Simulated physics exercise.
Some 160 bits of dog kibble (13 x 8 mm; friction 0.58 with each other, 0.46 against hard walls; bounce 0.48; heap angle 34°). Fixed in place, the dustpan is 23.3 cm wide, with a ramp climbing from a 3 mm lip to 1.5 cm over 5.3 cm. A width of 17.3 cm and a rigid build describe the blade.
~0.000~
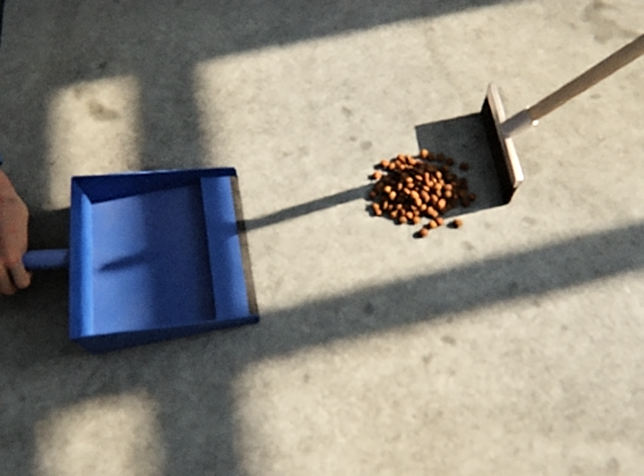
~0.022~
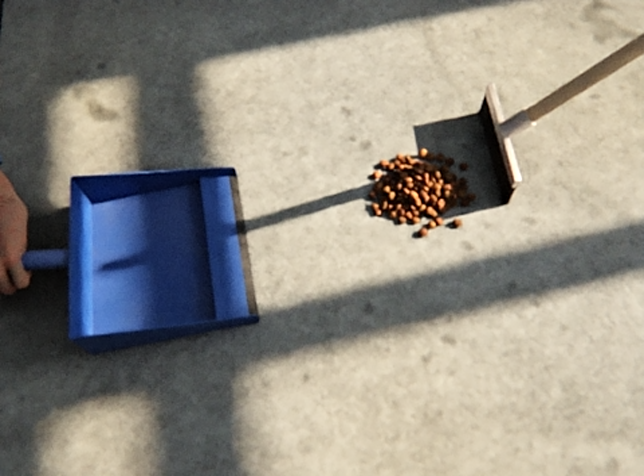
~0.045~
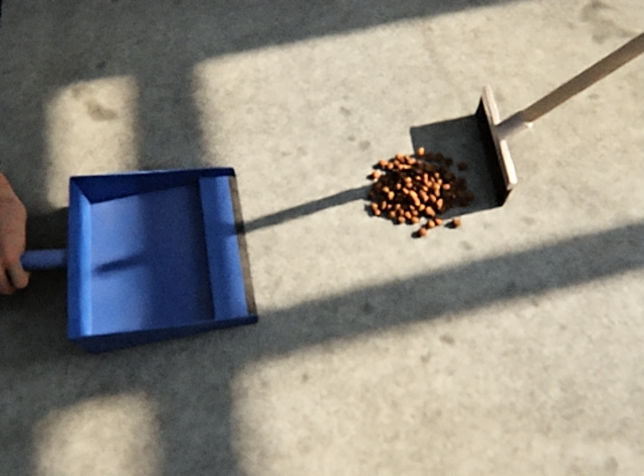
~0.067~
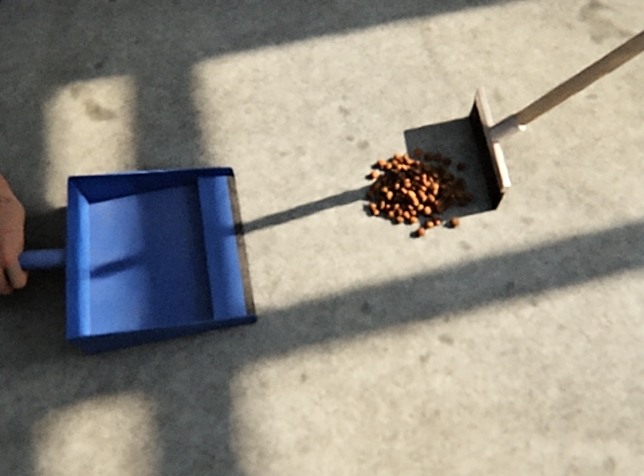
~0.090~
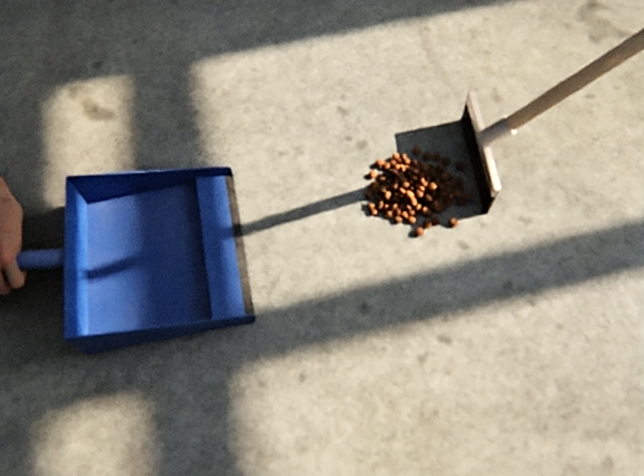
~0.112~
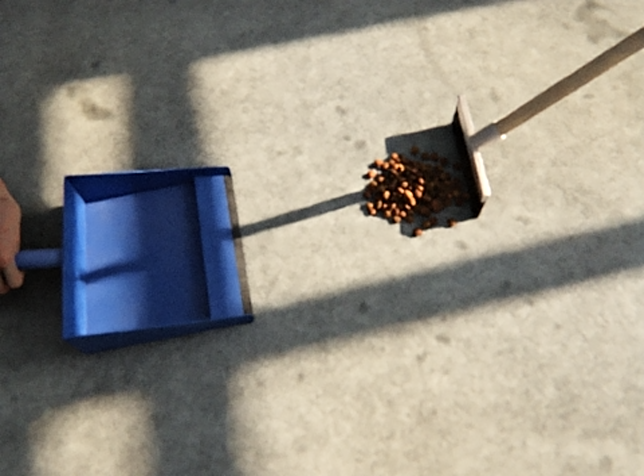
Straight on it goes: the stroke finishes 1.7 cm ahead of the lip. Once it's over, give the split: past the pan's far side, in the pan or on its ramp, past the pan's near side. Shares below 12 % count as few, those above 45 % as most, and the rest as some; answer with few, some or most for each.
Final split: Past the pan's far side: Few; in the pan or on its ramp: Some; past the pan's near side: Few.
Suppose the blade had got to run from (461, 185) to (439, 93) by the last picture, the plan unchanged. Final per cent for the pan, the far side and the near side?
Per cent by place - pan 30, far side 25, near side 0.
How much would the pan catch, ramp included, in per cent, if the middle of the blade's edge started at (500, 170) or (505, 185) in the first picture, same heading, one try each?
10 and 5 per cent, roughly.
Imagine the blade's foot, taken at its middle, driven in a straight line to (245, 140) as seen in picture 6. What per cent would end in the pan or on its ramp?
Close to 5 in a hundred.
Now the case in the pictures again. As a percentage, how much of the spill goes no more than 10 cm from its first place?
I'd guess some 10 per cent.
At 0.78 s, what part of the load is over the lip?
Over the lip by then: Approx. 20 %.
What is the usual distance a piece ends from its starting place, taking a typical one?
Near 26 cm.
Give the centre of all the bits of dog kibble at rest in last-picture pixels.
In the last view, approximately (250, 239).
After 0.34 s, middle of the blade 19 cm from the lip; 0 % over the lip, far side 5 %, near side 0 %.
Then, at 0.50 s, middle of the blade 8 cm from the lip; 0 % over the lip, far side 10 %, near side 0 %.
After 0.78 s, middle of the blade 3 cm from the lip; 20 % over the lip, far side 10 %, near side 5 %.
By 1.4 s all is still; far side 10 %, pan 20 %, near side 5 %, in front of the lip or behind the blade 65 %.
